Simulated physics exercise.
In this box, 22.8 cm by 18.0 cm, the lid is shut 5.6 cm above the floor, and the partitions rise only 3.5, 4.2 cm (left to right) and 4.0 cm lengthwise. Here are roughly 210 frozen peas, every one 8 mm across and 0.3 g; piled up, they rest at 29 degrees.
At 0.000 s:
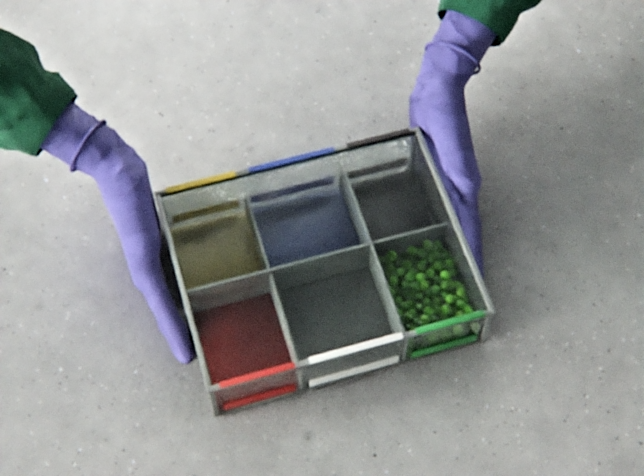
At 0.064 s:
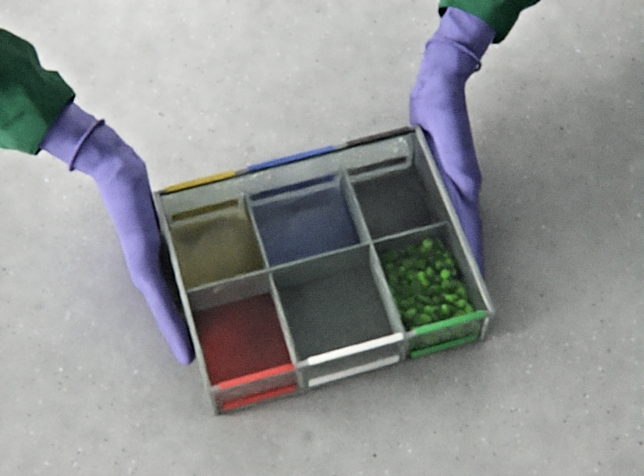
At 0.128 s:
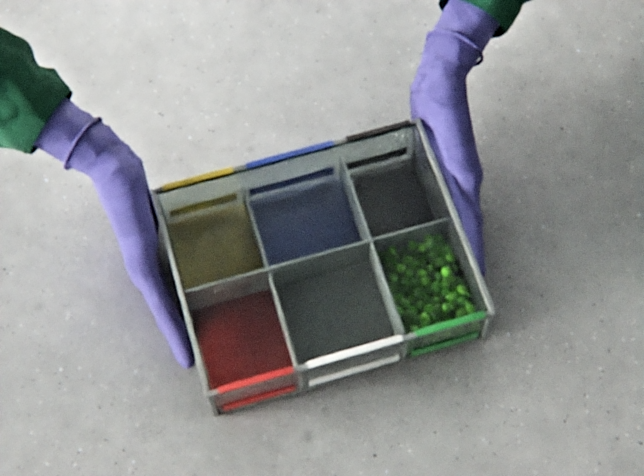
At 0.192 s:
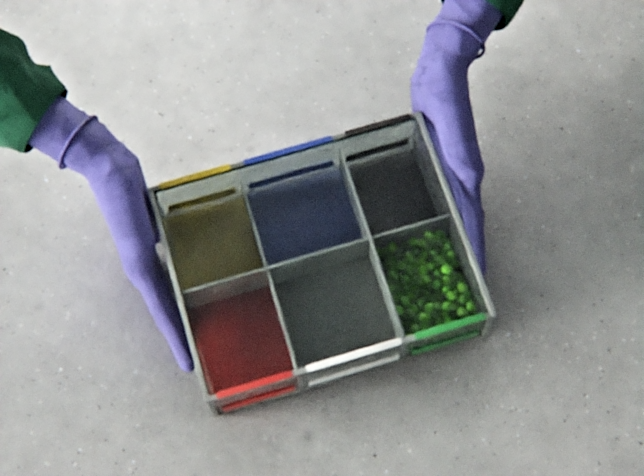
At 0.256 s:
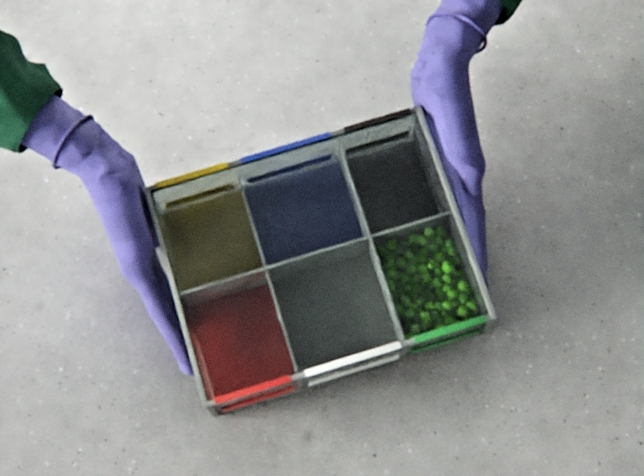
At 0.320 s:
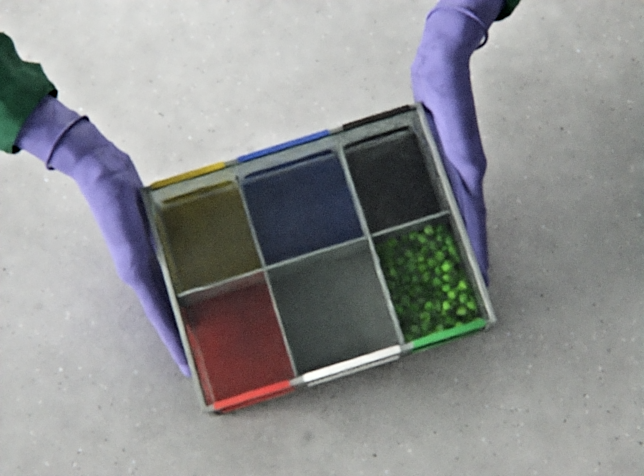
Two purple-gloved hands gently tilted a clear divided box with six coloured compartments above a grey speckled floor, its near left corner lowest, while the small green pieces stayed in the front right compartment.
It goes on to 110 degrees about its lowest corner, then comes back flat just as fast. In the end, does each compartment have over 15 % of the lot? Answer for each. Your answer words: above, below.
Red - below; blue - below; green - above; yellow - below; white - below; black - below.
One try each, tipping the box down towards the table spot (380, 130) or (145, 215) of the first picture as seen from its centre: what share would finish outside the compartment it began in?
Approximately 25 percent, then 30 percent.
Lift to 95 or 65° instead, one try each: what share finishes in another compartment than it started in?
10 and 5 %.
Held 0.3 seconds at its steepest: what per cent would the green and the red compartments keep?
Result - green: 90 %; red: 10 %.
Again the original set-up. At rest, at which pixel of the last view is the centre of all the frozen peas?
Look around (426, 322) in the last picture.
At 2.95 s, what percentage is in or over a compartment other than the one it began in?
I'd say around 10 per cent.
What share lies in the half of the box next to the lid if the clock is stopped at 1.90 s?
Roughly 50 per cent.
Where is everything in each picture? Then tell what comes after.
In the first picture, box tilt 0 degrees, front corners at (212, 387) and (489, 311); green 100 %.
In the second picture, box tilt 1 degrees, front corners at (211, 388) and (489, 311).
In the third picture, box tilt 4 degrees, front corners at (210, 392) and (490, 311), lowest corner left front.
In the fourth picture, box tilt 8 degrees, front corners at (209, 397) and (490, 313), lowest corner left front.
In the fifth picture, box tilt 12 degrees, front corners at (208, 402) and (490, 315), lowest corner left front.
In the sixth picture, box tilt 16 degrees, front corners at (207, 407) and (491, 318), lowest corner left front; green 100 %. The box's pace is about 60 degrees a second.
After 1.90 s, tilt 110 degrees; red 5 %, green 95 %.
After 2.95 s, tilt 50 degrees; red 5 %, green 90 %.
Then, at 3.97 s, tilt 0 degrees; red 5 %, green 90 %.
In the end, at 4.5 s, red 10 %, blue 0 %, green 90 %, yellow 0 %, white 0 %, black 0 %.
